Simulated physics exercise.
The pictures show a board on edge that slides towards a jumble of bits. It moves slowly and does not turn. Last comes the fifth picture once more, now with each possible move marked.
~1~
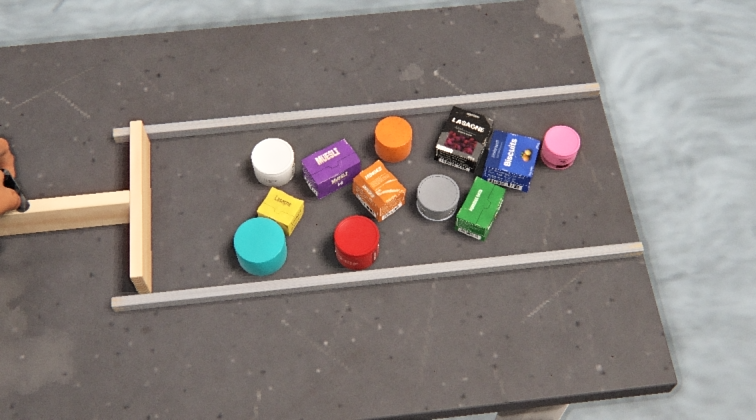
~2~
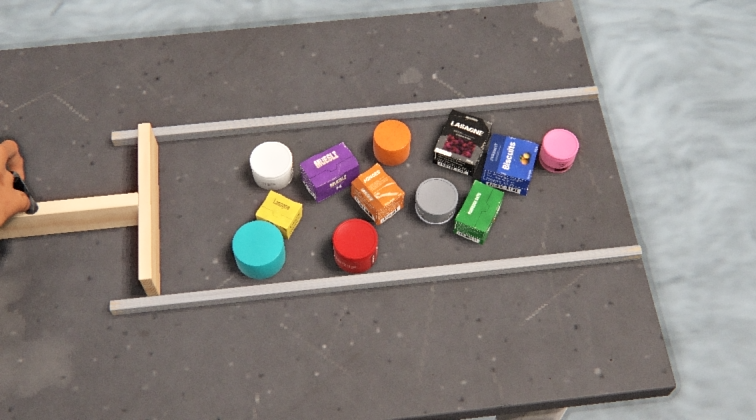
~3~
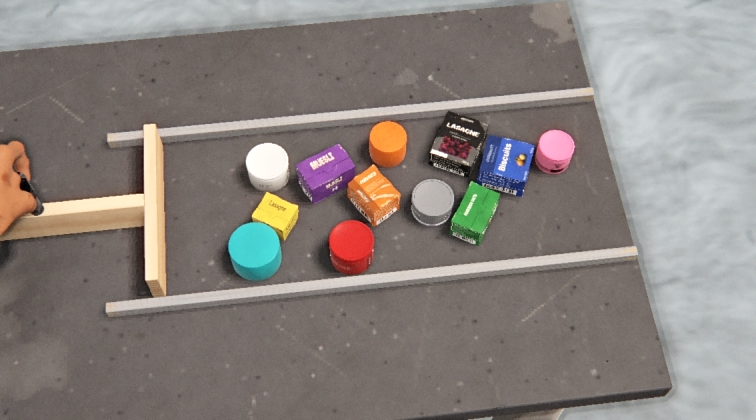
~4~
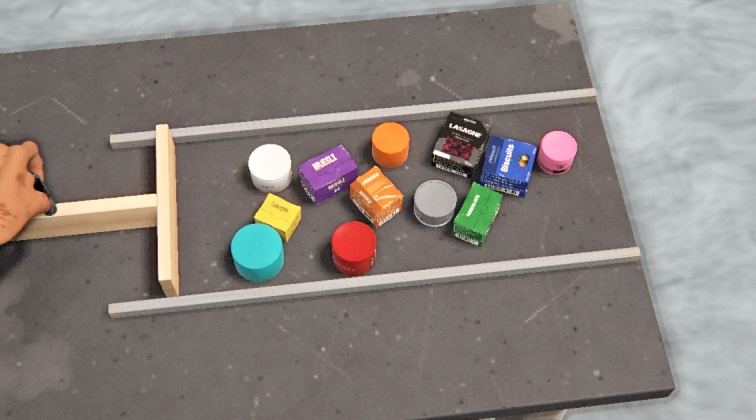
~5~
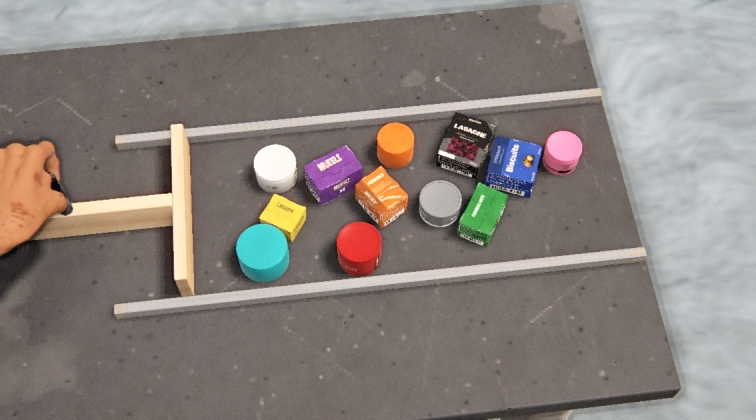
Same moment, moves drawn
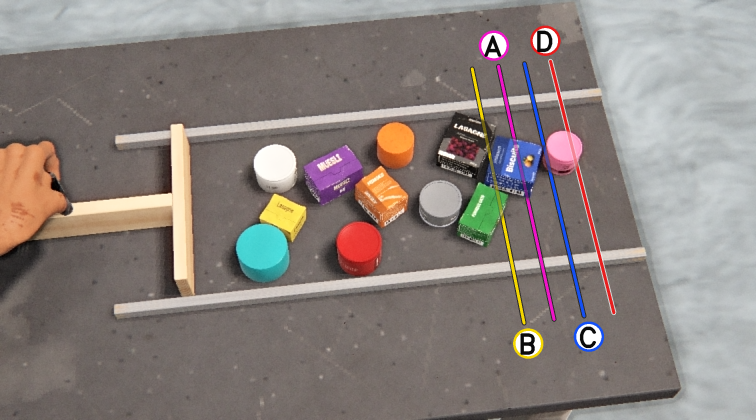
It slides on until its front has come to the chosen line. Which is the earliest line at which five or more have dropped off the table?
At least to C.
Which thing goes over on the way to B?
It is the pink jar.
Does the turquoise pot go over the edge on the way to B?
By then, no.
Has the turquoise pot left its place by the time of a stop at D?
Yes.
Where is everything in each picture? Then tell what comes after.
The first picture shows pink jar (560, 148); turquoise pot (261, 247); grey tin (438, 199).
The second picture shows board (144, 198); blue packet (510, 164).
The third picture shows board (151, 198); black packet (459, 145).
The fourth picture shows board (163, 199); orange box (376, 197).
The fifth picture shows board (178, 198); red tub (359, 250); white jar (276, 170); purple packet (334, 176).
On the marked copy, A at (524, 184); B at (496, 187); C at (552, 181); D at (580, 178).
Taking C. A third of the way, board (316, 184); red tub (400, 250); white jar (338, 148).
Two thirds of the way, board (449, 170); pink jar (590, 144); blue packet (576, 173).
When it is over, board (553, 160); blue packet over the edge; pink jar over the edge; five fallen.
As for the rest, A drops only three; B drops only one; D drops eight, but is farther than needed.
